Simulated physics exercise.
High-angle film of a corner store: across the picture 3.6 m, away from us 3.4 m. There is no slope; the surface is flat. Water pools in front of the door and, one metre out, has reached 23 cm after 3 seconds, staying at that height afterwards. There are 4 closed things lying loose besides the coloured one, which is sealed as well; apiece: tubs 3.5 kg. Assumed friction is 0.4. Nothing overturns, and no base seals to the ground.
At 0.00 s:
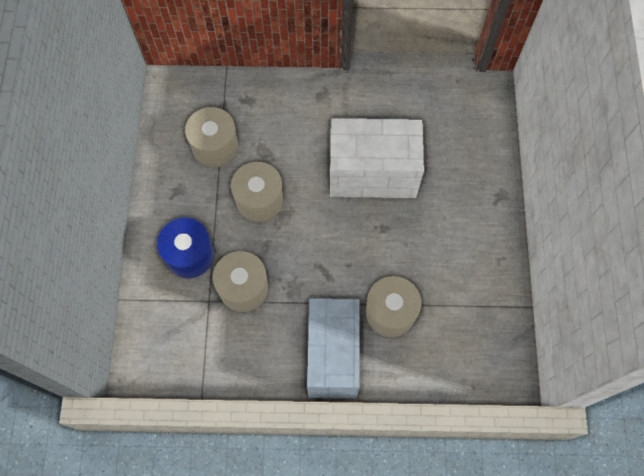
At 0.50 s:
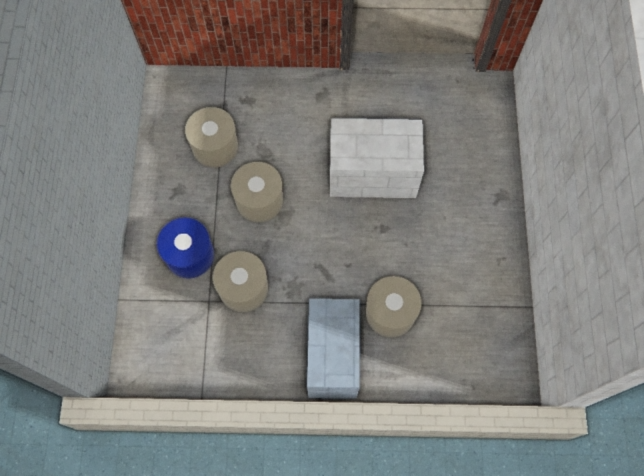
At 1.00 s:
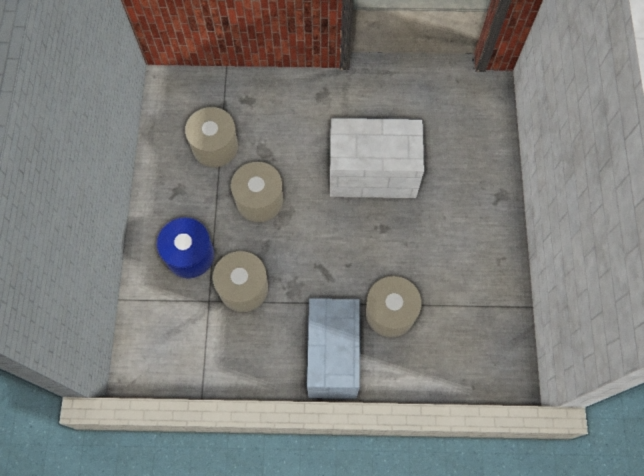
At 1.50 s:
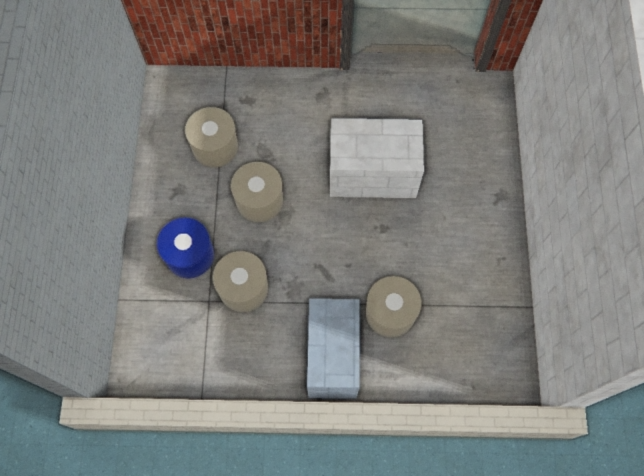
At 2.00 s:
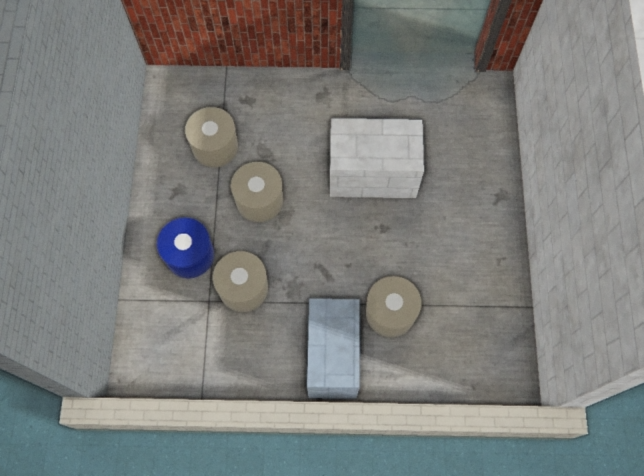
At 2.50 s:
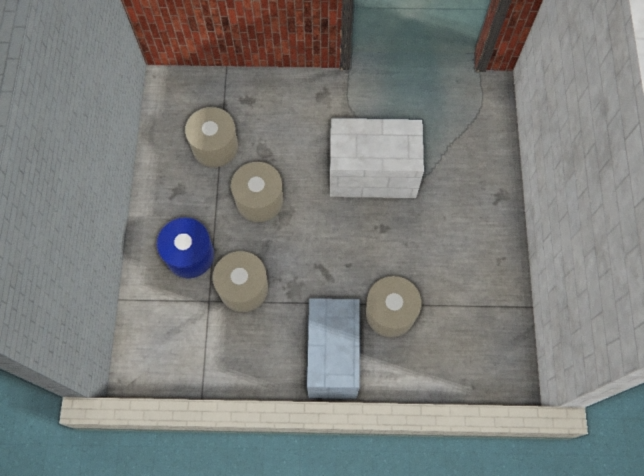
A thin sheet of water crept in through the doorway at the back and spread across the concrete floor to the pale block, while the blue tub and four tan ones stayed still.
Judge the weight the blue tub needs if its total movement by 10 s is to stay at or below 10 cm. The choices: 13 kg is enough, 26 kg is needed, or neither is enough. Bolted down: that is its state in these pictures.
Only the bigger ballast works.
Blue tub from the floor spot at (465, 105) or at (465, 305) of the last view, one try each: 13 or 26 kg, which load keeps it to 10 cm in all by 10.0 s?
Log: Try 1 neither pick works; try 2 neither pick works.
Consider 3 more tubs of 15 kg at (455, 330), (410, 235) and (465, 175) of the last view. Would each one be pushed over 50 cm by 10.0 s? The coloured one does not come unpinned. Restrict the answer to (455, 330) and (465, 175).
Results: Threshold exceeded; threshold exceeded.
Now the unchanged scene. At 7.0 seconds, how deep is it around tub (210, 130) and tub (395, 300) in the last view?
First about 9 cm, second about 4 cm.
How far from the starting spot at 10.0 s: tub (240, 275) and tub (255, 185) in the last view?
80 cm and 80 cm respectively.
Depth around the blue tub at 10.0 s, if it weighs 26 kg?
About 8 cm.
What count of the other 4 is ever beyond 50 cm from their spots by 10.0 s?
4.
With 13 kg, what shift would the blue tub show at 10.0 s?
Around 40 centimetres out of place.
After 3.5 s the blue tub would be 0 cm from its start with 13 kg and 0 cm from its start with 26 kg; 0 cm of water round it then.
After 4.5 s the blue tub would be 0 cm from its start with 13 kg and 0 cm from its start with 26 kg; 0 cm of water round it then.
After 7.0 s the blue tub would be 2 cm from its start with 13 kg and 0 cm from its start with 26 kg; 4 cm of water round it then.
After 10.0 s the blue tub would be 42 cm from its start with 13 kg and 0 cm from its start with 26 kg; 8 cm of water round it then.
